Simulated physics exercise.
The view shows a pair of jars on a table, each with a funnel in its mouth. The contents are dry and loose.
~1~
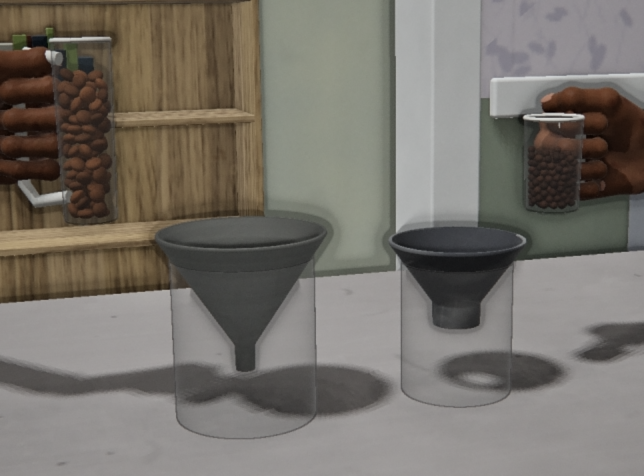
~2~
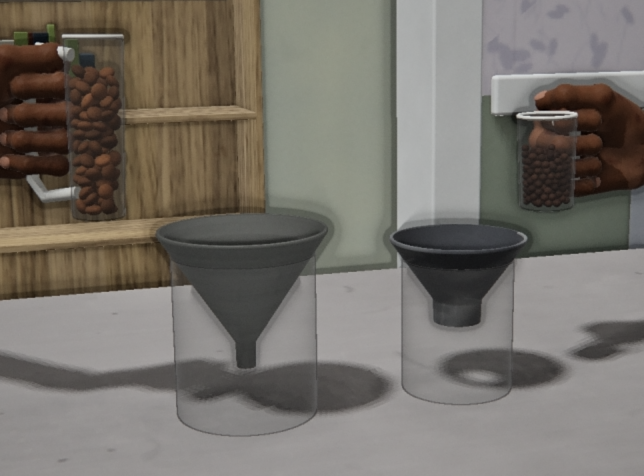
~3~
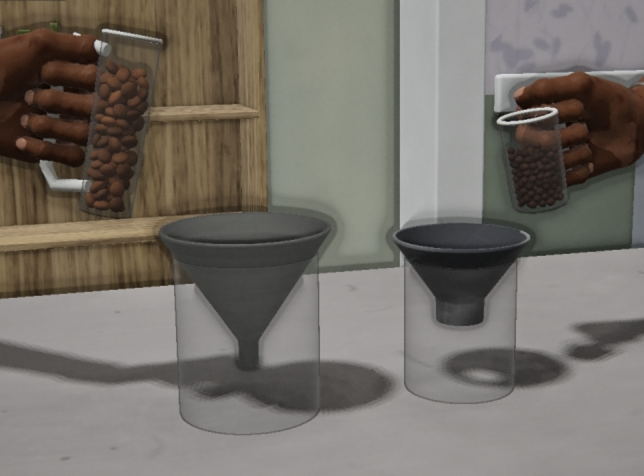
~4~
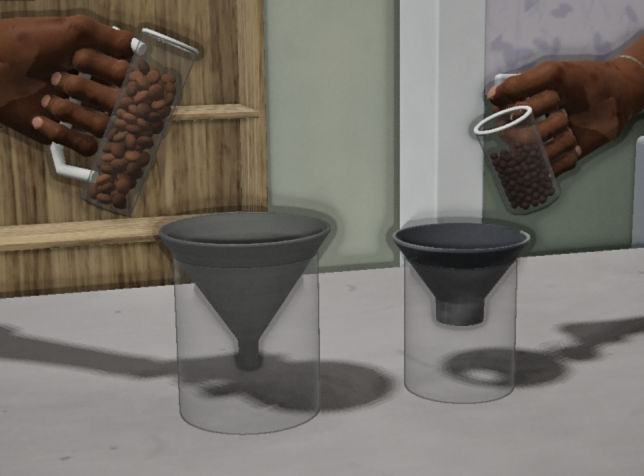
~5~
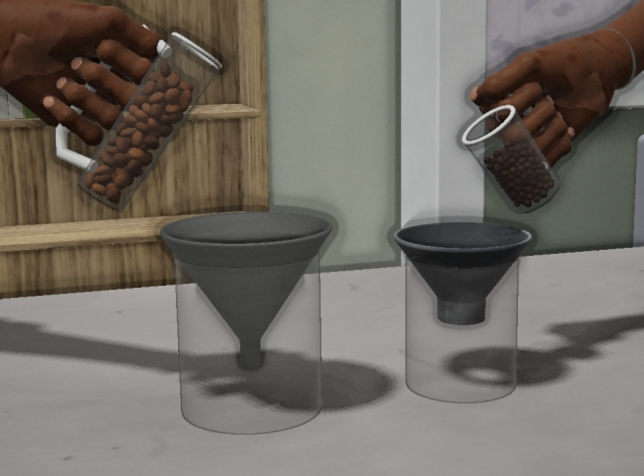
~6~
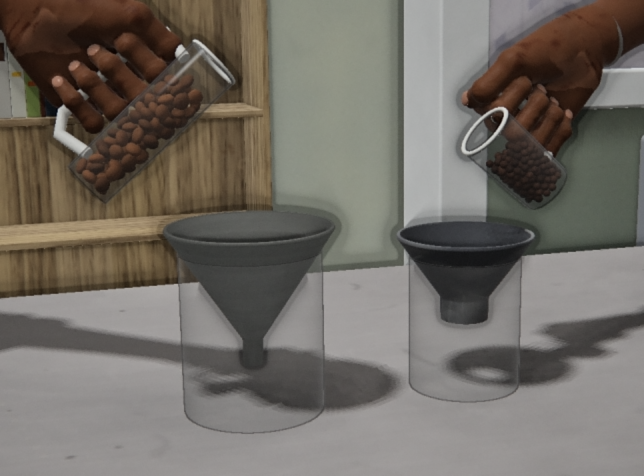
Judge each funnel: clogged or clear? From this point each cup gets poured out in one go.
Outcome: Left funnel: Ends up stuck; right funnel: Ends up empty.
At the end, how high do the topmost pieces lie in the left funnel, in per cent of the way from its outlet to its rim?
Roughly 75 per cent.
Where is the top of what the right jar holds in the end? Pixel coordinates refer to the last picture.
Around (495, 360).
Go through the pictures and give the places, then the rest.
Left funnel near (242, 245), outlet at (246, 369), about one piece wide; left cup near (86, 131), holding bits of dog kibble; right funnel near (457, 252), outlet at (456, 323), about 5 pieces wide; right cup near (553, 163), holding allspice berries, in the first frame.
Left cup near (96, 128), upright; right cup near (547, 161), upright, in the second frame.
Left cup near (119, 125), tipped 12°; right cup near (534, 161), tipped 12°, in the third frame.
Left cup near (138, 124), tipped 24°; right cup near (519, 162), tipped 24°, in the fourth frame.
Left cup near (148, 124), tipped 36°; right cup near (513, 161), tipped 36°, in the fifth frame.
Left funnel near (250, 239), outlet at (254, 363); left cup near (151, 123), tipped 48°; right funnel near (465, 247), outlet at (464, 318); right cup near (516, 160), tipped 48°, in the sixth frame.
Then, 0.26 s on from there, left, the whole lot still in the cup; right, the whole lot still in the cup.
Then, 0.59 s on from there, left, the whole lot still in the cup; right, the whole lot still in the cup.
Then, 0.94 s on from there, left, all but a few still in the cup, a little in or over the funnel; right, near two thirds still in the cup, near a quarter in or over the funnel, a little down in the jar.
In the end, left, the whole lot stuck in the funnel, none at all down in the jar; right, the whole lot down in the jar.
